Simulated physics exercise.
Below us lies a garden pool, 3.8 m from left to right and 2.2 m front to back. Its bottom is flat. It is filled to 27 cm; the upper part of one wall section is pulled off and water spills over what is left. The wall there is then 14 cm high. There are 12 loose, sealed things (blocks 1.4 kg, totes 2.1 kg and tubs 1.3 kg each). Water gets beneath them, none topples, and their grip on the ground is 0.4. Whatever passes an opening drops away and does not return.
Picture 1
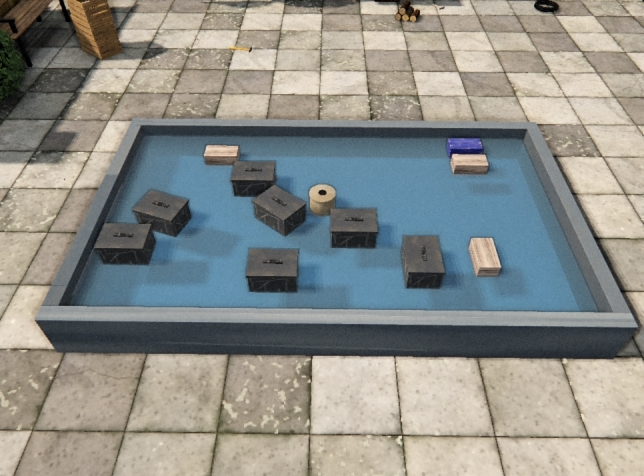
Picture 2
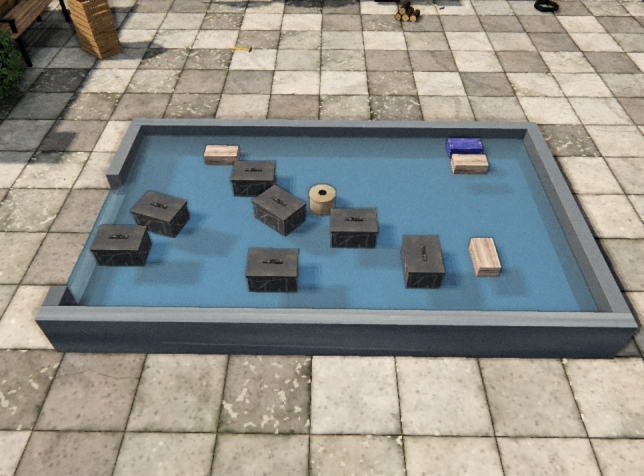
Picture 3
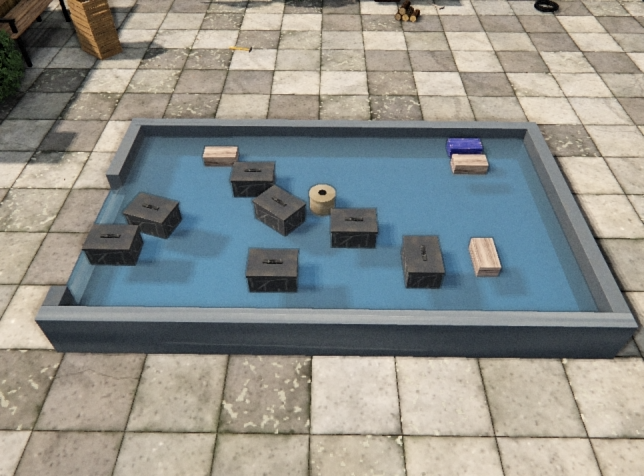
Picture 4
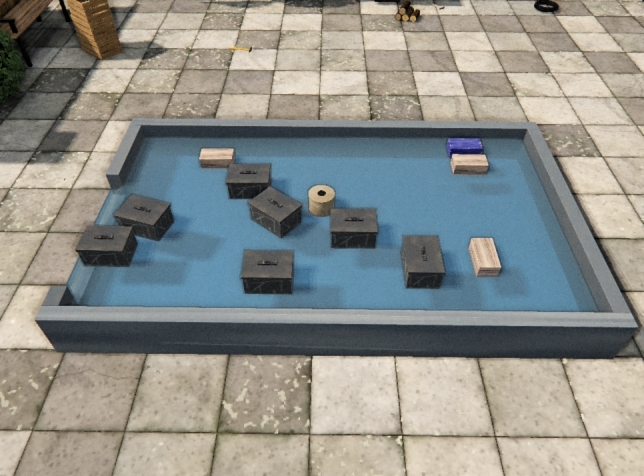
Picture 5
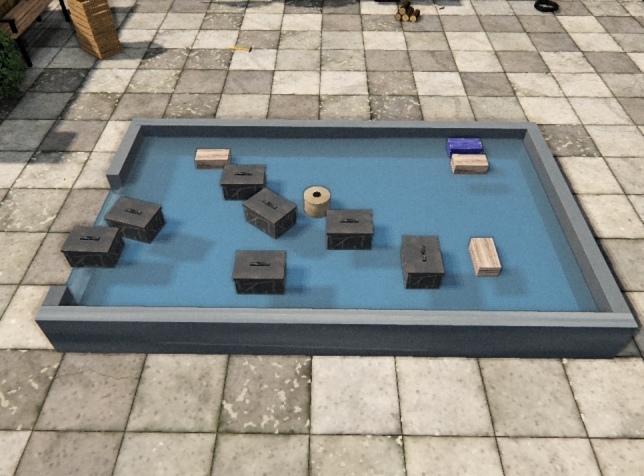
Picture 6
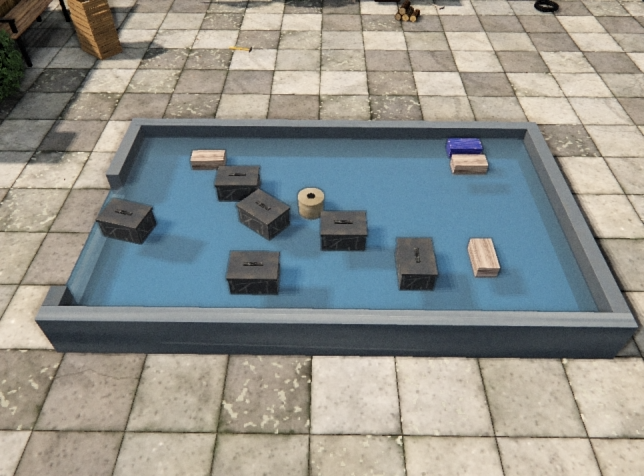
A shallow garden pool with grey walls and blue water sits on stone paving, seen from above by a still camera. Dark lidded boxes are scattered across the left and centre around a tan ring-shaped block, with pale wooden-looking blocks and a blue one farther out. A gap opens in the left wall, the nearest dark boxes slide left, others drift slightly after them, and the leftmost box leaves the pool.
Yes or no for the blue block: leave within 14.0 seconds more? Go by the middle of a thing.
Blue block remains inside.
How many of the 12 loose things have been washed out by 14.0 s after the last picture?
3 of them.
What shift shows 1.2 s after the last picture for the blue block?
Roughly 10 cm by then.
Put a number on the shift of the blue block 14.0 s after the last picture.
Roughly 30 cm.
Then, 1.2 s after the last picture the blue block is near (453, 147), 0.1 m from its start, afloat; 2 of 12 are out; 10 afloat.
Then, 5.2 s after the last picture the blue block is near (451, 148), 0.1 m from its start, afloat; 2 of 12 are out; 10 afloat.
Then, 10.0 s after the last picture the blue block is near (442, 149), 0.2 m from its start, afloat; 2 of 12 are out; 10 afloat.
Then, 14.0 s after the last picture the blue block is near (434, 150), 0.3 m from its start, afloat; 3 of 12 are out; 9 afloat.
